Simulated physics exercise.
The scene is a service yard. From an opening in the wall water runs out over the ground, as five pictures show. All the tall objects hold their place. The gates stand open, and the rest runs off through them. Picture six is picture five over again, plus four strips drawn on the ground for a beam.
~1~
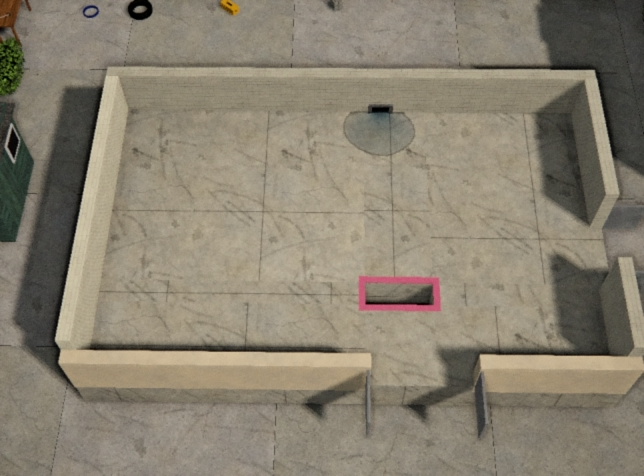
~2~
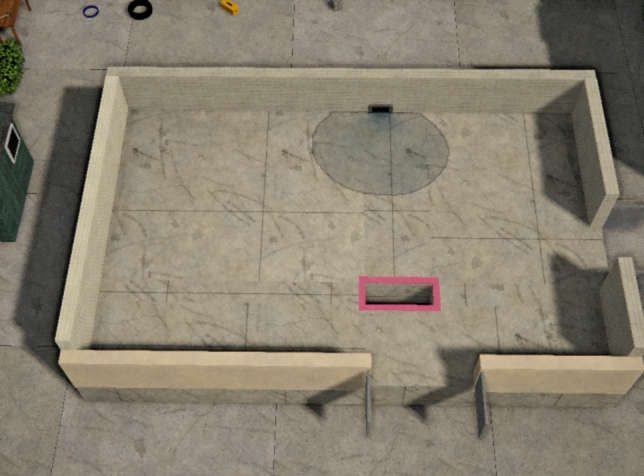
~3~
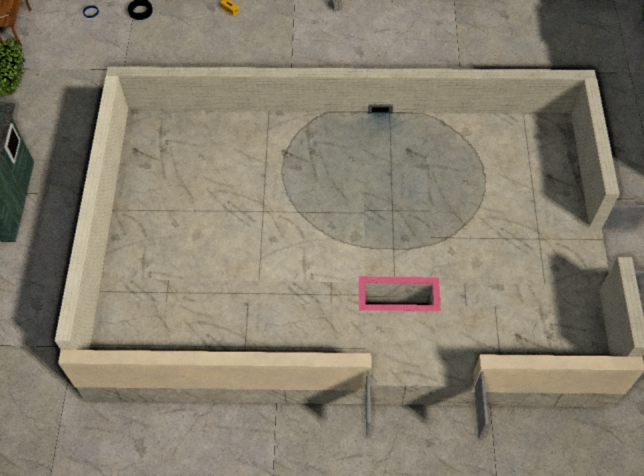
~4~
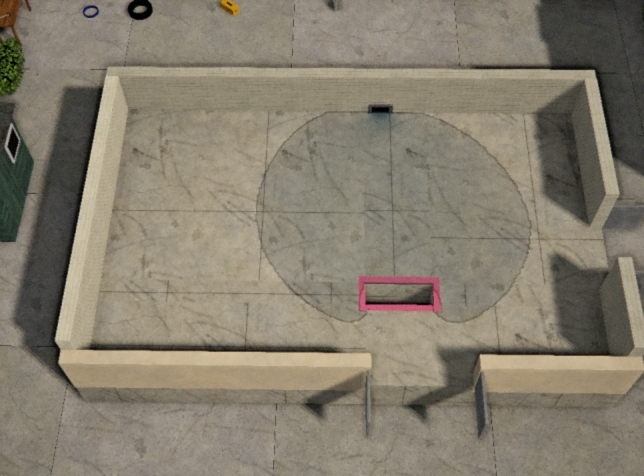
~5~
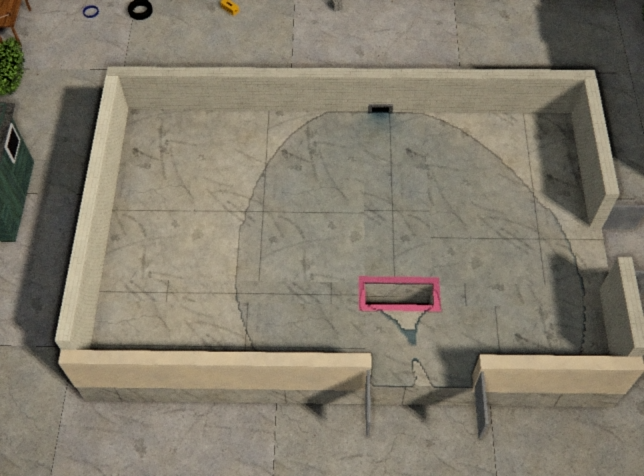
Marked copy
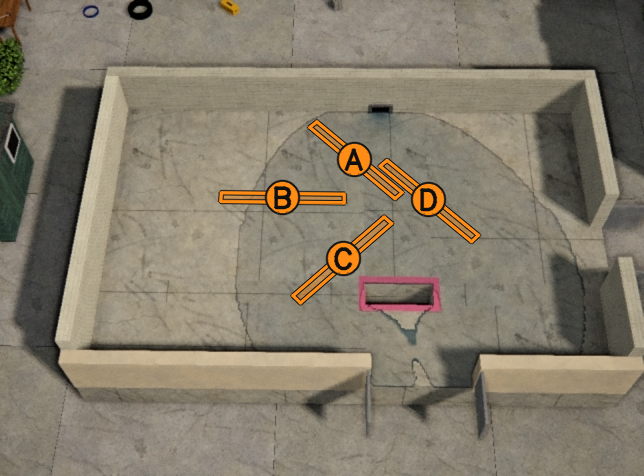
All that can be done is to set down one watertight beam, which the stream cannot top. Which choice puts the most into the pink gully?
It is B.
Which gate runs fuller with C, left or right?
The left one.
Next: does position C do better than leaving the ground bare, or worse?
Position C is worse.
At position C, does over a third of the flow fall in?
No.
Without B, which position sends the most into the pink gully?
The answer is D.
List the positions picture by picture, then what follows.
The first frame shows outfall at (381, 108); pink gully at (399, 294); open gate at (421, 373); open gate at (594, 258); front seen at (403, 146), 2 % of the ground wet; pink gully still dry.
The second frame shows front seen at (377, 191), 8 % of the ground wet; pink gully still dry.
The third frame shows front seen at (372, 245), 19 % of the ground wet; pink gully still dry.
The fourth frame shows front seen at (482, 307), 33 % of the ground wet; pink gully taking water.
In the fifth frame, 48 % of the ground is wet; pink gully taking water.
On the marked copy, A from (313, 124) to (398, 195); B from (221, 197) to (344, 198); C from (296, 299) to (387, 220); D from (383, 163) to (475, 238).
Choosing A, about 12 % of the stream goes into the pink gully, about 85 % out by the gates.
Choosing B, about 38 % of the stream goes into the pink gully, about 59 % out by the gates.
Choosing C, about 15 % of the stream goes into the pink gully, about 81 % out by the gates.
Choosing D, about 19 % of the stream goes into the pink gully, about 78 % out by the gates.
